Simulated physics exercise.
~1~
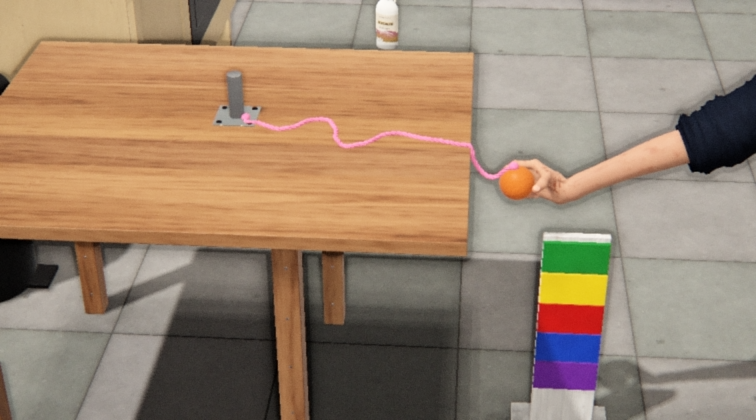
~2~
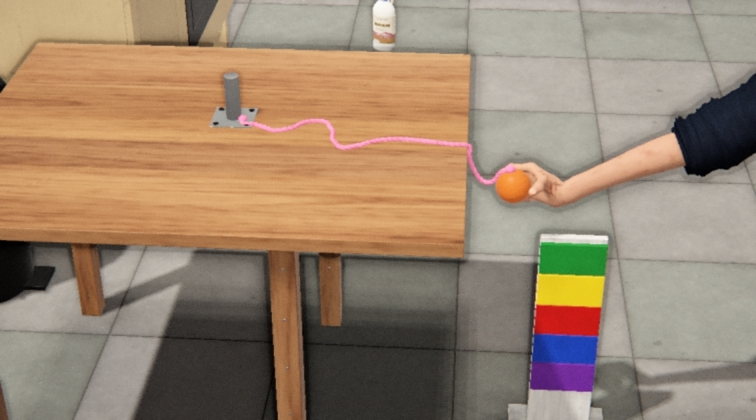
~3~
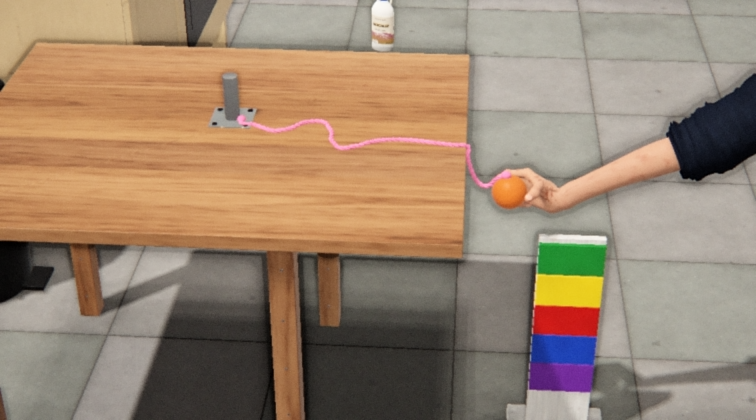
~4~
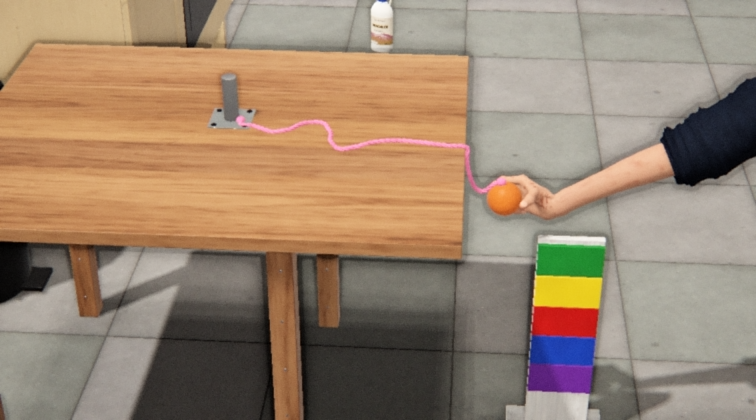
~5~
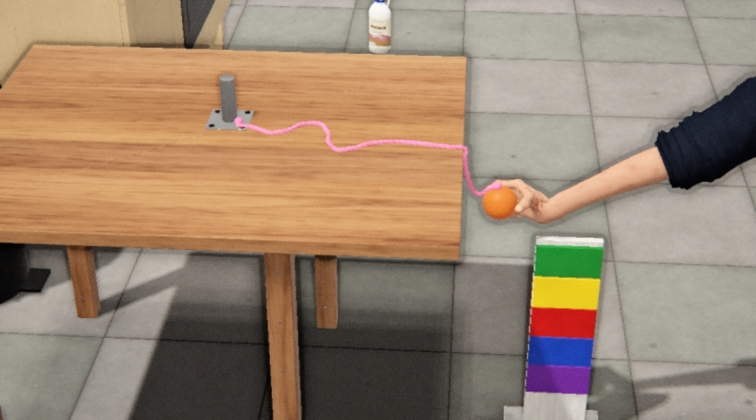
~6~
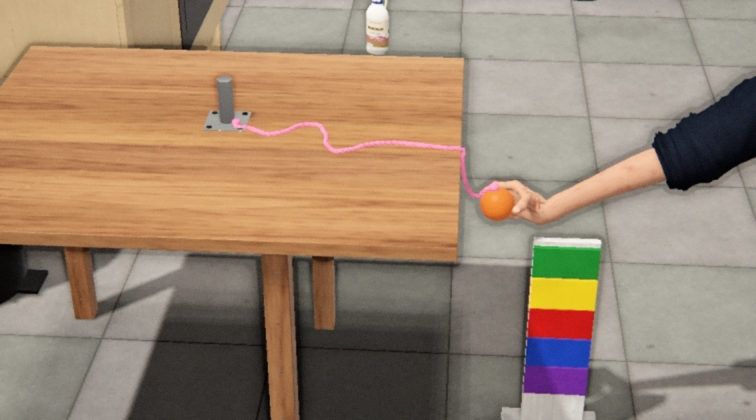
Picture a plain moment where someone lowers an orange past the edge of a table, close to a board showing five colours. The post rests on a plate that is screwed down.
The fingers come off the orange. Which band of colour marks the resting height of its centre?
The yellow band marks it.
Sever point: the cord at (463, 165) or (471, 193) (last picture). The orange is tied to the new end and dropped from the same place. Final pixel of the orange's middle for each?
(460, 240) and (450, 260).
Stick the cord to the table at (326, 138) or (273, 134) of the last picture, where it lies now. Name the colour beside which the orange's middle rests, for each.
In order: Green; yellow.
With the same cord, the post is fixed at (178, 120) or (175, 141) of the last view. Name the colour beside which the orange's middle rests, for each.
Green; green.
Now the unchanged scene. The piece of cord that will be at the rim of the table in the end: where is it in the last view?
Answer: The point at (400, 143).
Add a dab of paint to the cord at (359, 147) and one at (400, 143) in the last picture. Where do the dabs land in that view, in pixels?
The first settles around (421, 144), the second around (461, 153).
A little later, orange near (483, 285); level with yellow.
Next, orange near (427, 278); level with yellow.
Later still, orange near (459, 287); level with yellow.
When it is over, orange near (463, 286); level with yellow. The yellow one.
